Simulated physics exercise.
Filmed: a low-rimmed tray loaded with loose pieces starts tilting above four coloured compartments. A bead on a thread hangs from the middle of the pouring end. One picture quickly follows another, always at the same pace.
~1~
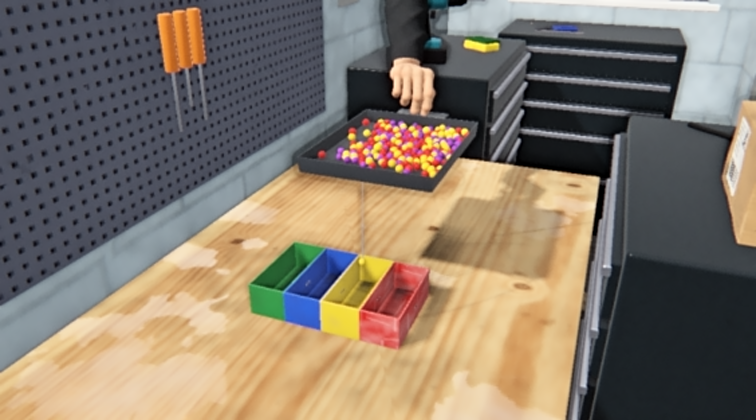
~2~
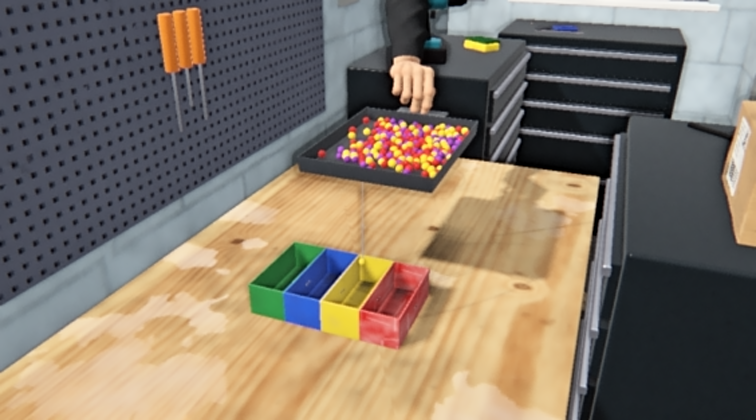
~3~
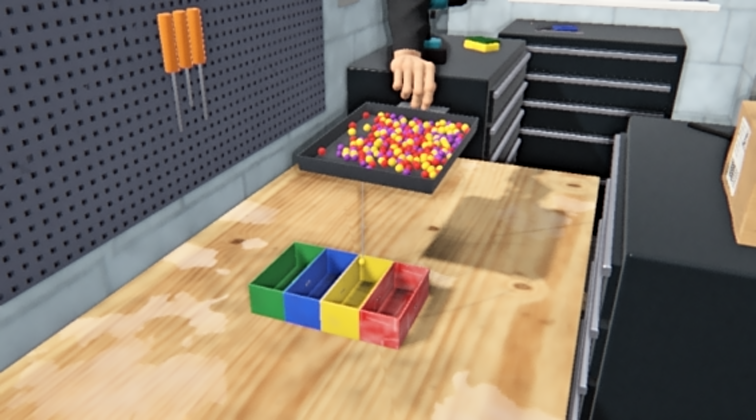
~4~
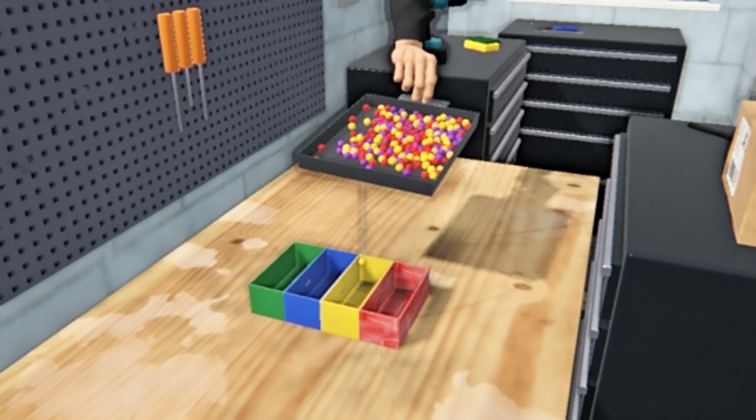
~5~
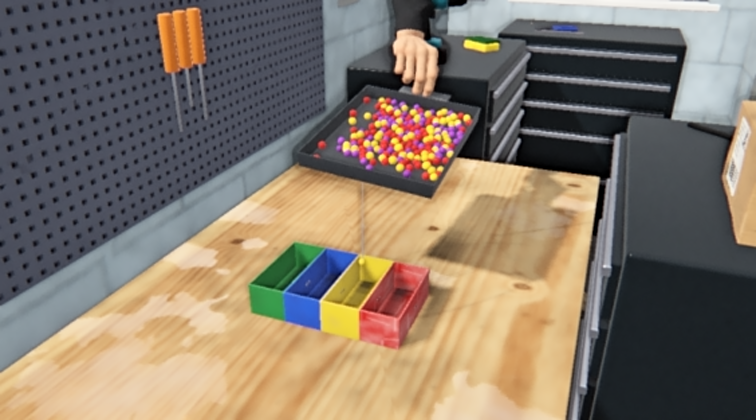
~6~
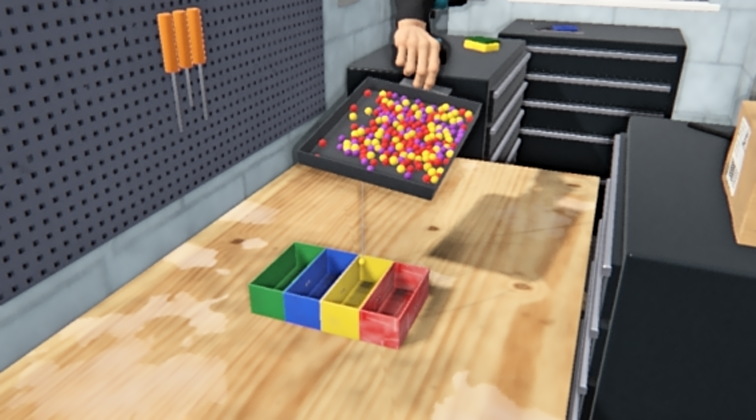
A dark tray of small colourful beads, held by a hand at its far edge, slowly tilted toward the front right above a workbench with green, blue, yellow and red compartments, and the beads shifted slightly.
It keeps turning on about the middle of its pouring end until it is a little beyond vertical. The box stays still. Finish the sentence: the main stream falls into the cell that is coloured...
The main stream falls into the cell that is coloured red.
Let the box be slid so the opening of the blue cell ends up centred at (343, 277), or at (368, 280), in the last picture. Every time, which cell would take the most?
That red cell, then the yellow cell.
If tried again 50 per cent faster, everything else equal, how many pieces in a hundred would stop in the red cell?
Estimate: Some 40%.
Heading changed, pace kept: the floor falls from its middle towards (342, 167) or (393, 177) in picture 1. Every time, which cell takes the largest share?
Green, then the red cell.
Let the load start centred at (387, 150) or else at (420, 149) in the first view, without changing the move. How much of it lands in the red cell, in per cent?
Estimates in order: 30 percent, 40 percent.
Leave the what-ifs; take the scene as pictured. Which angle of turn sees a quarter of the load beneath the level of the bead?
I'd say it is tilted about 100°.
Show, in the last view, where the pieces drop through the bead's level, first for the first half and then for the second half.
Early half: (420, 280); late half: (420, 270).
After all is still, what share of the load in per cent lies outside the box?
I'd put it near 50 per cent of the load.
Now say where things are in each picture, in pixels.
Corners of the pouring end (299, 157) and (433, 177), level; middle of the load (410, 146), round plastic beads; bead on its thread (363, 262); green cell (267, 300); blue cell (303, 309); yellow cell (340, 317); red cell (379, 327), in the first picture.
Corners of the pouring end (299, 156) and (433, 177), level; middle of the load (410, 145), in the second picture.
Corners of the pouring end (299, 155) and (433, 179), tipped barely, lowest at the right corner; middle of the load (410, 143), in the third picture.
Corners of the pouring end (299, 154) and (433, 182), tipped a little, lowest at the right corner; middle of the load (411, 139), in the fourth picture.
Corners of the pouring end (299, 152) and (433, 185), tipped a little, lowest at the right corner; middle of the load (411, 136), in the fifth picture.
Corners of the pouring end (299, 150) and (433, 187), tipped a little, lowest at the right corner; middle of the load (412, 134), roughly two thirds on the move; green cell (267, 300); blue cell (303, 309); yellow cell (340, 317); red cell (379, 327), in the sixth picture.
Just after the last frame, tray tipped steeply; every one on the tray.
A moment on, tray tipped right over; the larger part on the tray; just a few in the red cell; roughly a quarter falling or outside the box.
Further on, tray tipped past a quarter turn; roughly half in the red cell; just a few in the yellow cell; just a few in the blue cell; just a few in the green cell; roughly half falling or outside the box.
When it is over, tray tipped past a quarter turn; roughly half in the red cell; just a few in the yellow cell; just a few in the blue cell; just a few in the green cell; roughly half outside the box.
